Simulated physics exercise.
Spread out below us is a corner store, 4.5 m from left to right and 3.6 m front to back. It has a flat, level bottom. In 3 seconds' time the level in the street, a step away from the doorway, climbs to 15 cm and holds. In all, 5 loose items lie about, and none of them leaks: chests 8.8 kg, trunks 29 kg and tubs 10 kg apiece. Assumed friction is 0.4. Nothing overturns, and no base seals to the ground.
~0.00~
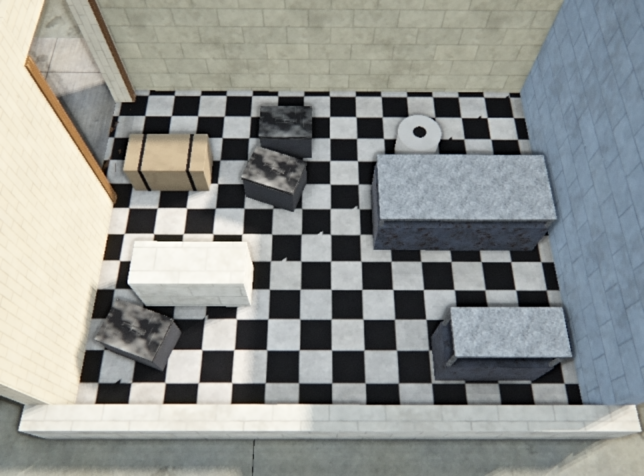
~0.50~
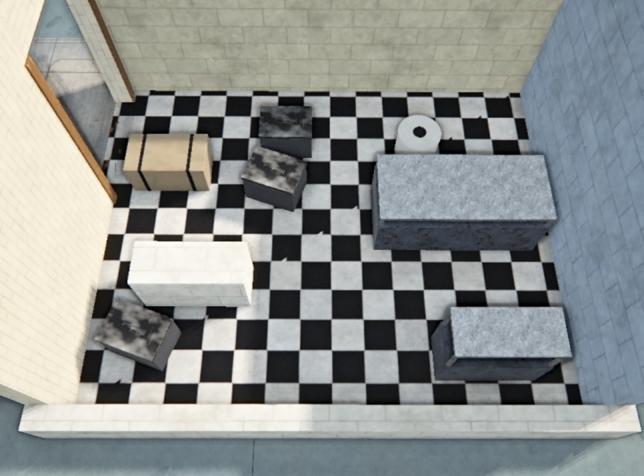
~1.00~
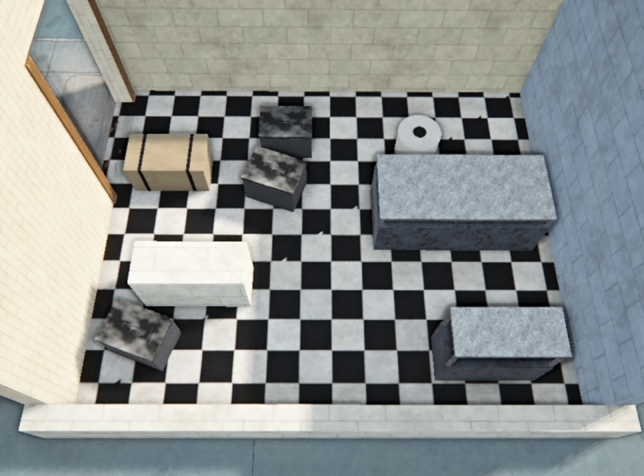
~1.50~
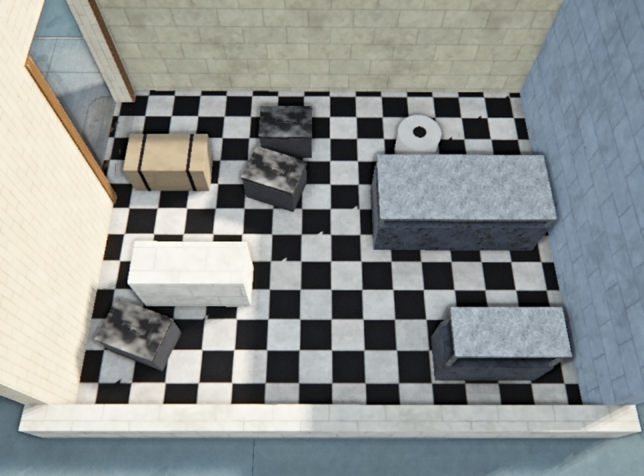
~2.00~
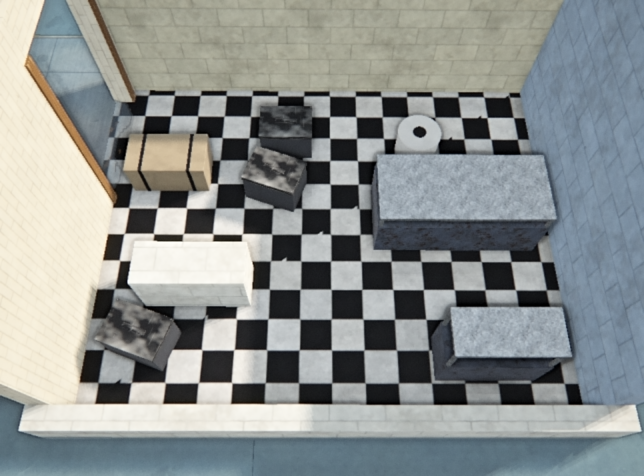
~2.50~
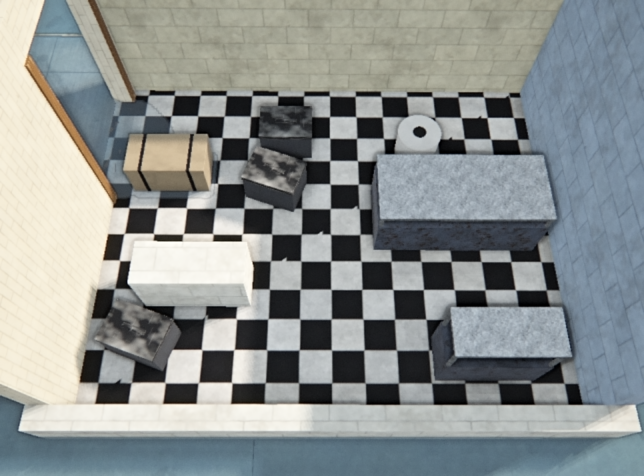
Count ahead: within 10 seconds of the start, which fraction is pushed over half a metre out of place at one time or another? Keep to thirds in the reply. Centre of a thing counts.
My answer: One to two thirds.
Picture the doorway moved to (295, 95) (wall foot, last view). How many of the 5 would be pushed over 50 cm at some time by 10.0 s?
So the tally would be 2.
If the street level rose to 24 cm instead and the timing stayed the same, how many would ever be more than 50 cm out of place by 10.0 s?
You'd get 4 in that case.
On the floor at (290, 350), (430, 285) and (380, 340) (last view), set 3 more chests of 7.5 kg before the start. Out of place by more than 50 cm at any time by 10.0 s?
Within the limit; within the limit; within the limit.
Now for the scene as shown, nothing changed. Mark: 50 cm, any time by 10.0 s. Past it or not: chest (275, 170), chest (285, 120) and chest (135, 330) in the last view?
So that's inside it for the first, beyond it for the second and inside it for the last.
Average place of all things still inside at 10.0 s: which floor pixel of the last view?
The centre is close to (318, 205).
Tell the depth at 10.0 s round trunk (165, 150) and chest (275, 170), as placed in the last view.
About 5 and 3 cm.
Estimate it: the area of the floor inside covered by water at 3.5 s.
Wet area: Approx. 2.0 m2.
After 3.5 s 0 of 5 are over 50 cm from their spots; 0 afloat.
After 4.5 s 0 of 5 are over 50 cm from their spots; 0 afloat.
After 7.0 s 1 of 5 are over 50 cm from their spots; 1 afloat.
After 10.0 s 2 of 5 are over 50 cm from their spots, and 2 have been at some point; 2 afloat.
